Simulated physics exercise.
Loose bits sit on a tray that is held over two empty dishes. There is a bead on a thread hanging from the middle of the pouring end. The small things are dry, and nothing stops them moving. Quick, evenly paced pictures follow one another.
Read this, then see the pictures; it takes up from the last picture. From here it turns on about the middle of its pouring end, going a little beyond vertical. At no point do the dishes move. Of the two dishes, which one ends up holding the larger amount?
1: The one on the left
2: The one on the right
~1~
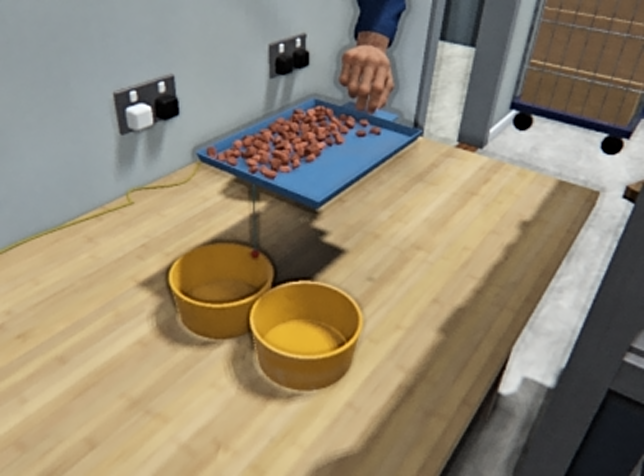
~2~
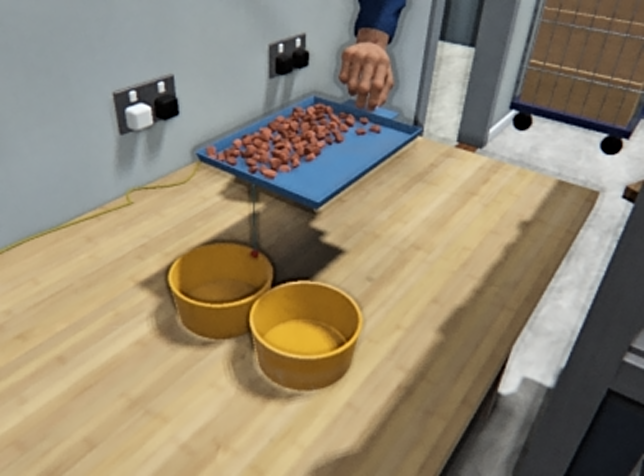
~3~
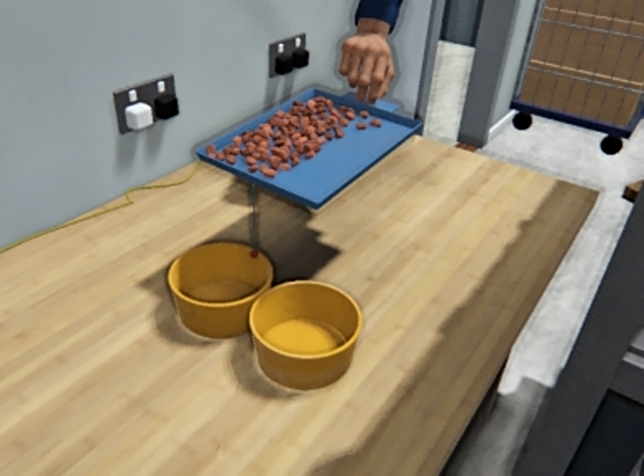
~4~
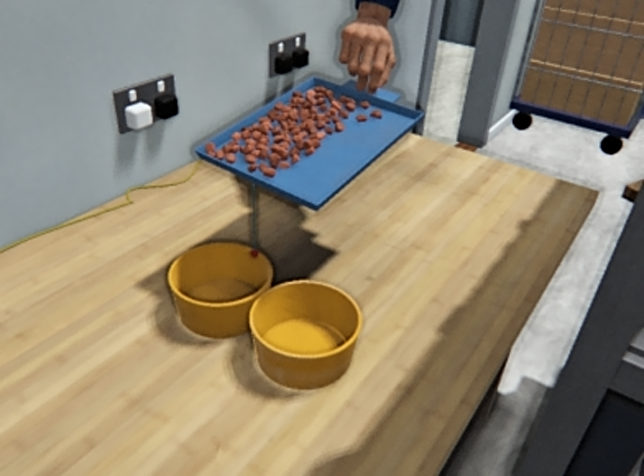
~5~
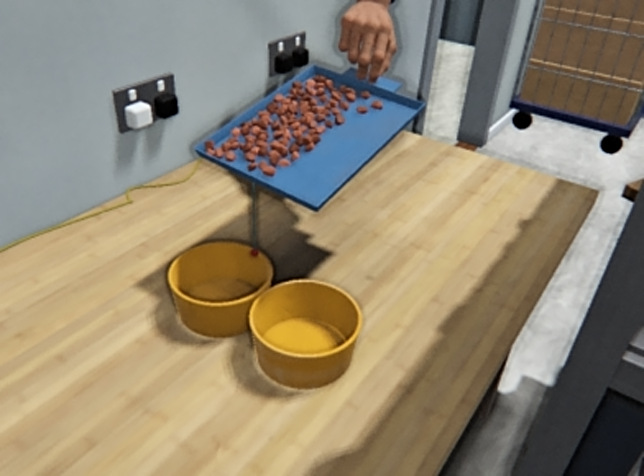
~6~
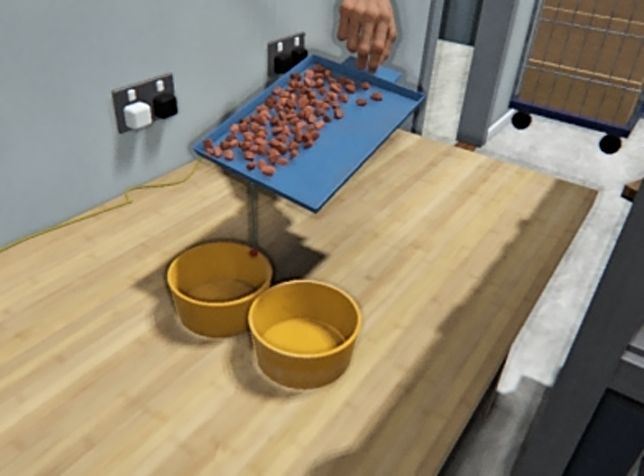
(2) The one on the right.
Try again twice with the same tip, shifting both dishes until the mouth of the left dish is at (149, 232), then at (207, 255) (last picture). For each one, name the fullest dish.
Note: Try one - the dish on the right side; try two - the dish on the right side.
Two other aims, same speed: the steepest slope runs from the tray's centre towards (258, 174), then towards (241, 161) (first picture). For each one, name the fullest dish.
Try 1: The left-side dish; try 2: The left-side dish.
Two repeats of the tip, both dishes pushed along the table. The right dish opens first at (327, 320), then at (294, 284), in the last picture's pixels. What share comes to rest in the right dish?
That makes 40 per cent, followed by 70 per cent.
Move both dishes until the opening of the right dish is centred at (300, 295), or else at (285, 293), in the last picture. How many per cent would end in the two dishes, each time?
You'd get 90 per cent first and 90 per cent second.
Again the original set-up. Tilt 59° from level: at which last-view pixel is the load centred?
Look around (275, 164) in the last picture.
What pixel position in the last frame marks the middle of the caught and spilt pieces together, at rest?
Near (288, 339).
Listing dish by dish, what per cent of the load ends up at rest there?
Per hundred pieces: Left dish roughly 30, right dish roughly 70.
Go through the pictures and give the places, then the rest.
In the first frame, corners of the pouring end at (200, 152) and (318, 199), level; middle of the load at (292, 139), bits of crushed brick; left dish at (187, 313); right dish at (272, 364); bead on its thread at (255, 254).
In the second frame, corners of the pouring end at (200, 152) and (317, 199), level; middle of the load at (292, 138).
In the third frame, corners of the pouring end at (199, 151) and (317, 200), tipped barely, lowest at the right corner; middle of the load at (292, 134).
In the fourth frame, corners of the pouring end at (199, 149) and (317, 202), tipped a little, lowest at the right corner; middle of the load at (291, 129).
In the fifth frame, corners of the pouring end at (198, 148) and (316, 203), tipped a little, lowest at the right corner; middle of the load at (291, 123).
In the sixth frame, corners of the pouring end at (197, 147) and (315, 205), tipped clearly, lowest at the right corner; middle of the load at (290, 118); left dish at (185, 312); right dish at (271, 362).
Soon after the last picture, tray tipped steeply; nearly all on the tray; a stray few in the air.
A little later, tray tipped right over; a small part on the tray; about half in the right dish; about a quarter in the left dish; a stray few outside both; about a quarter in the air.
Later still, tray tipped past a quarter turn; about two thirds in the right dish; about a quarter in the left dish; a small part outside both.
At rest, tray tipped past a quarter turn; about two thirds in the right dish; about a quarter in the left dish; a small part outside both.
